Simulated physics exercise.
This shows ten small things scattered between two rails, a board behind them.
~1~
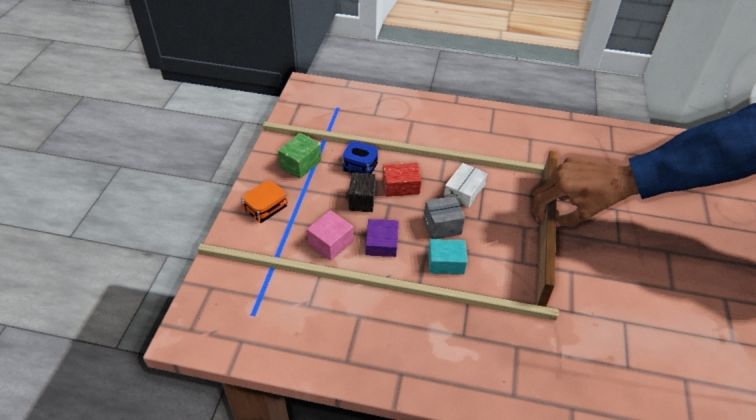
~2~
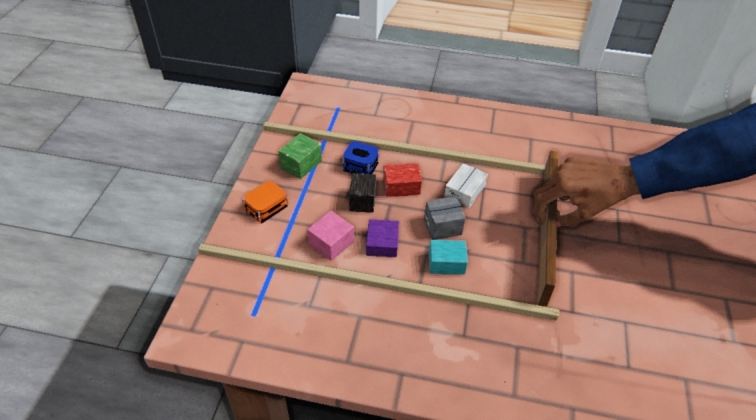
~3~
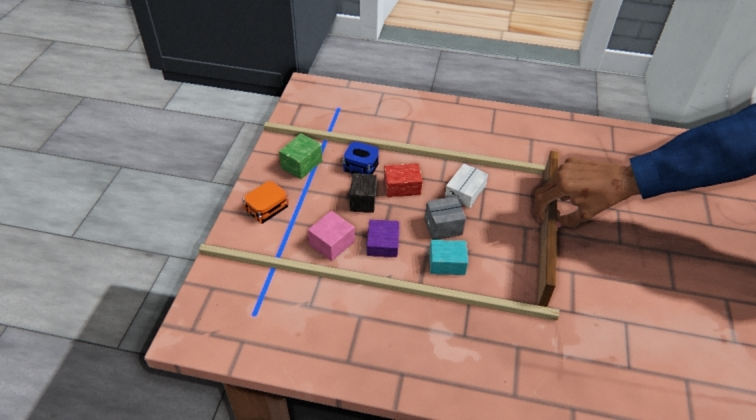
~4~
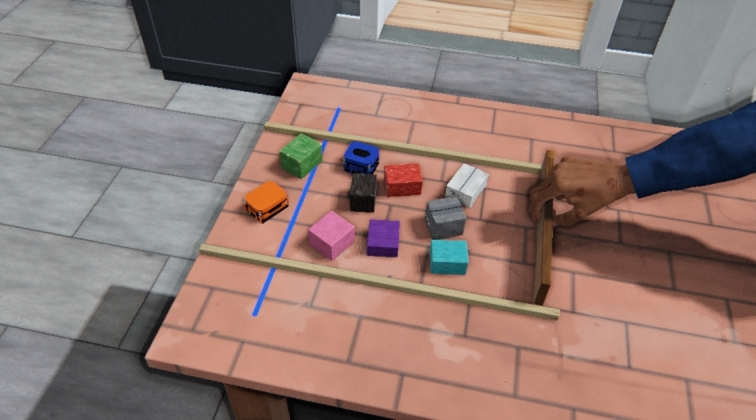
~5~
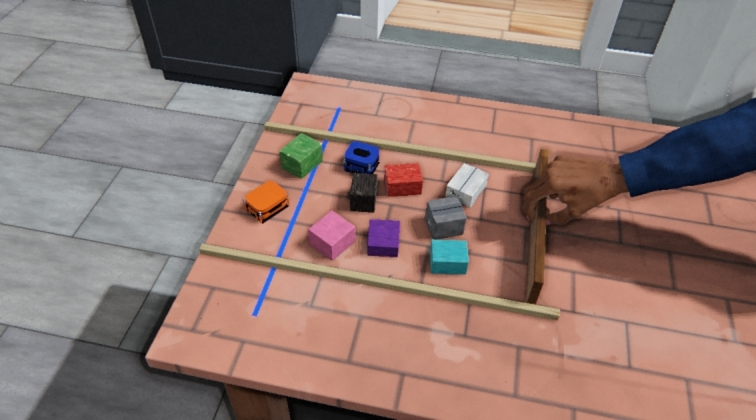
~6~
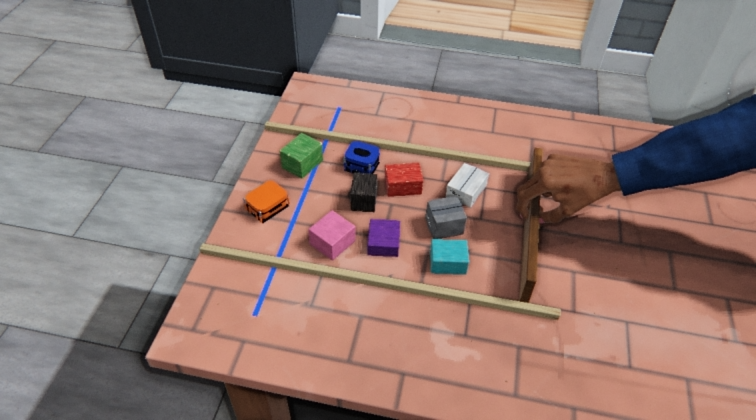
A dark-sleeved arm reaches in from the right, its hand gripping a brown board on a brick-patterned tabletop, seen from above at an angle in a grey-tiled room. Between two pale rails lie ten small blocks, orange and green left of a blue line, pink, blue, black, purple, red, grey, white and turquoise rightward. The hand slides the board slightly left, while the blocks and view stay practically still.
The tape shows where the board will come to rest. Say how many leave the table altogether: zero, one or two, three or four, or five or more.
Outcome: The number that fall off is one or two.
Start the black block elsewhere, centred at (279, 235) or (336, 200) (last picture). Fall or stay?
In turn it drops off; remains up.
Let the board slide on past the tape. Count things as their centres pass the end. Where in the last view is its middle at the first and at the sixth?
First at (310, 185), next at (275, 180).
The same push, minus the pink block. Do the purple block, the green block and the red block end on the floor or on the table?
The purple block does not fall; the green block falls; the red block holds on.
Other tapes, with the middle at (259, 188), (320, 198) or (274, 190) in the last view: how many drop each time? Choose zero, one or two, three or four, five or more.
One after another: Five or over; no fall at all; more than four.
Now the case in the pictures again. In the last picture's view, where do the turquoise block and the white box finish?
About (271, 222), and the other about (301, 162).
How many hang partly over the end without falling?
It comes to 2.
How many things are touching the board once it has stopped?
3 of them.
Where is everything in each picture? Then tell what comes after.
The first picture shows orange case (265, 202); green block (300, 156); pink block (330, 235); board (548, 224); tape (302, 195).
The second picture shows green block (301, 156); turquoise block (448, 257).
The third picture shows pink block (331, 236); black block (363, 193).
The fourth picture shows orange case (266, 202); red block (403, 180).
The fifth picture shows green block (302, 156); grey box (445, 218).
The sixth picture shows orange case (267, 202); green block (302, 156); pink block (332, 235); board (532, 220); tape (304, 195).
Soon after, none off yet; orange case at rest near (267, 202); green block at rest near (302, 156); pink block at rest near (332, 235).
Then, none off yet; orange case at rest near (267, 202); green block moving near (296, 155); pink block moved about its own width near (301, 235).
Further on, none off yet; orange case moved a little near (254, 198); green block moved about its own width near (273, 150); pink block moved well along near (239, 229).
At rest, the number that fall off is one or two; fallen, green block.
